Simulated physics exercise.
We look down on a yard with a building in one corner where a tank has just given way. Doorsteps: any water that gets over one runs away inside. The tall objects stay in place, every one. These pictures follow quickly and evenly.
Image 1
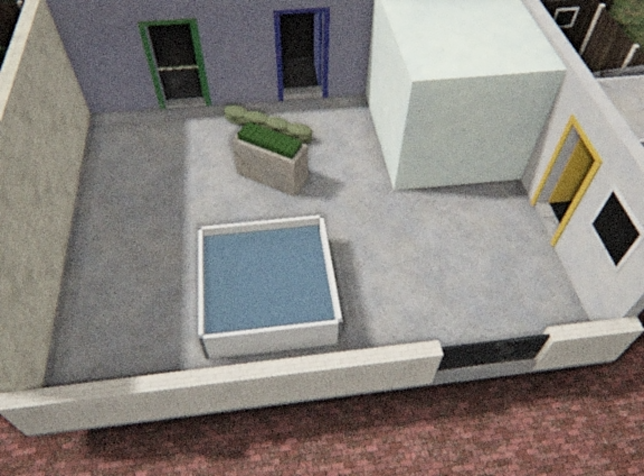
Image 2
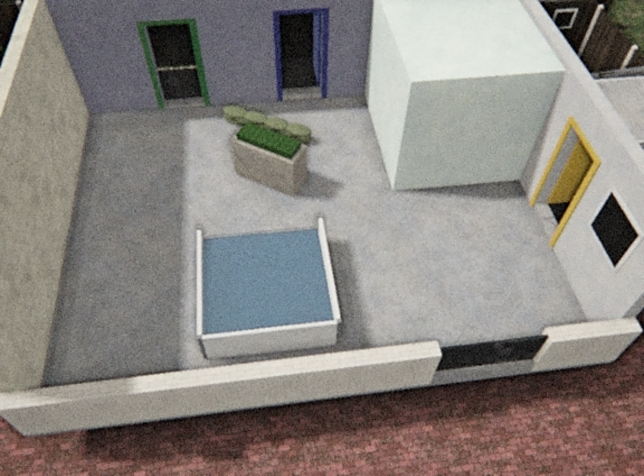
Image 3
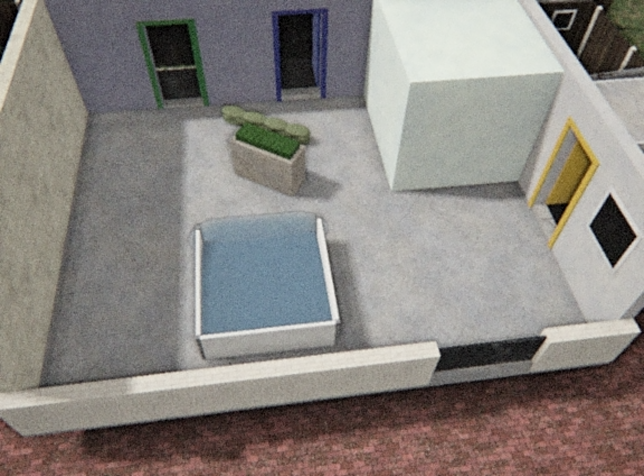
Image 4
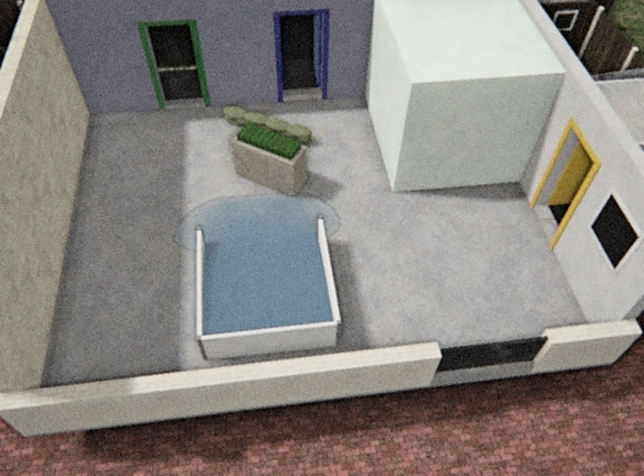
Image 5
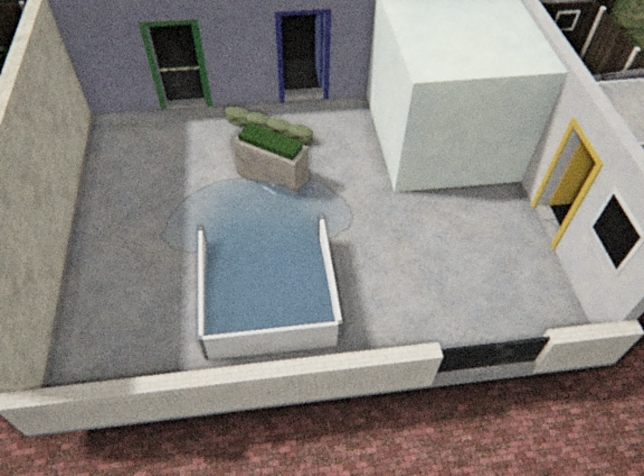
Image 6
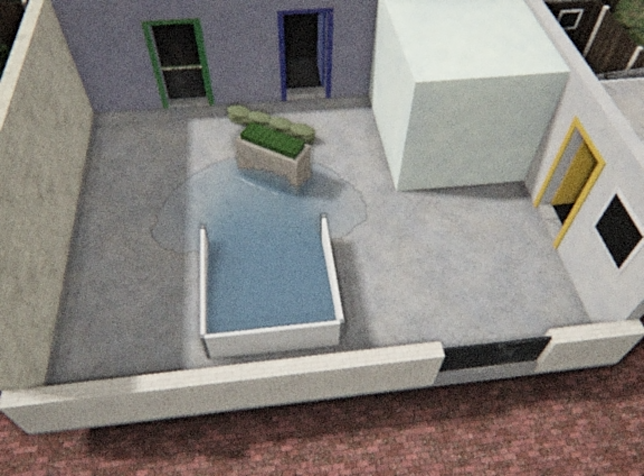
In a walled yard, a white-sided tank of still blue water lost its far wall, and the water poured out, fanning across the grey ground and around the planter of green plants.
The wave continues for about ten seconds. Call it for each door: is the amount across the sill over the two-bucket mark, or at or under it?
My call: The blue door at or under the mark, the green door over the mark, the yellow door at or under the mark.
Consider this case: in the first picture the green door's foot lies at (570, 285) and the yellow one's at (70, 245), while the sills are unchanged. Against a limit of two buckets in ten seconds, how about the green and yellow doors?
Result - green: Remains beneath it; yellow: Remains beneath it.
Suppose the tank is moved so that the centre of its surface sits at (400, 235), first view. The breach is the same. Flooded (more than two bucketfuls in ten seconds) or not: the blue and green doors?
I reckon the blue door crosses the threshold while the green door never reaches the threshold.
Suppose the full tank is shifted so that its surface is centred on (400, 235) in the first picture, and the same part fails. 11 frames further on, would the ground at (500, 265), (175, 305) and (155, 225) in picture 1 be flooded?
Taking them in the order asked: Spared, then spared, then spared.
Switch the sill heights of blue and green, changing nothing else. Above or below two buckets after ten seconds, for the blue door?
After the swap, the blue door overshoots.
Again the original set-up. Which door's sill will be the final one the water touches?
Answer: The yellow one.
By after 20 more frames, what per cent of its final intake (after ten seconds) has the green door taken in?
About 50 per cent.
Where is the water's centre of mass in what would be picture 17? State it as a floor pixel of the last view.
The water's middle lies around (257, 216).
A moment on, water covers 25 % of the floor; the blue door not reached, the green door not reached, the yellow door not reached.
Next, water covers 35 % of the floor; the blue door not reached, the green door over two buckets in, the yellow door not reached.
Then, water covers 50 % of the floor; the blue door wet at the sill, nothing in, the green door far over two buckets in, the yellow door not reached.
Later, water covers 65 % of the floor; the blue door wet at the sill, nothing in, the green door far over two buckets in, the yellow door wet at the sill, nothing in.
In the end, water covers 90 % of the floor; the blue door wet at the sill, nothing in, the green door far over two buckets in, the yellow door wet at the sill, nothing in.
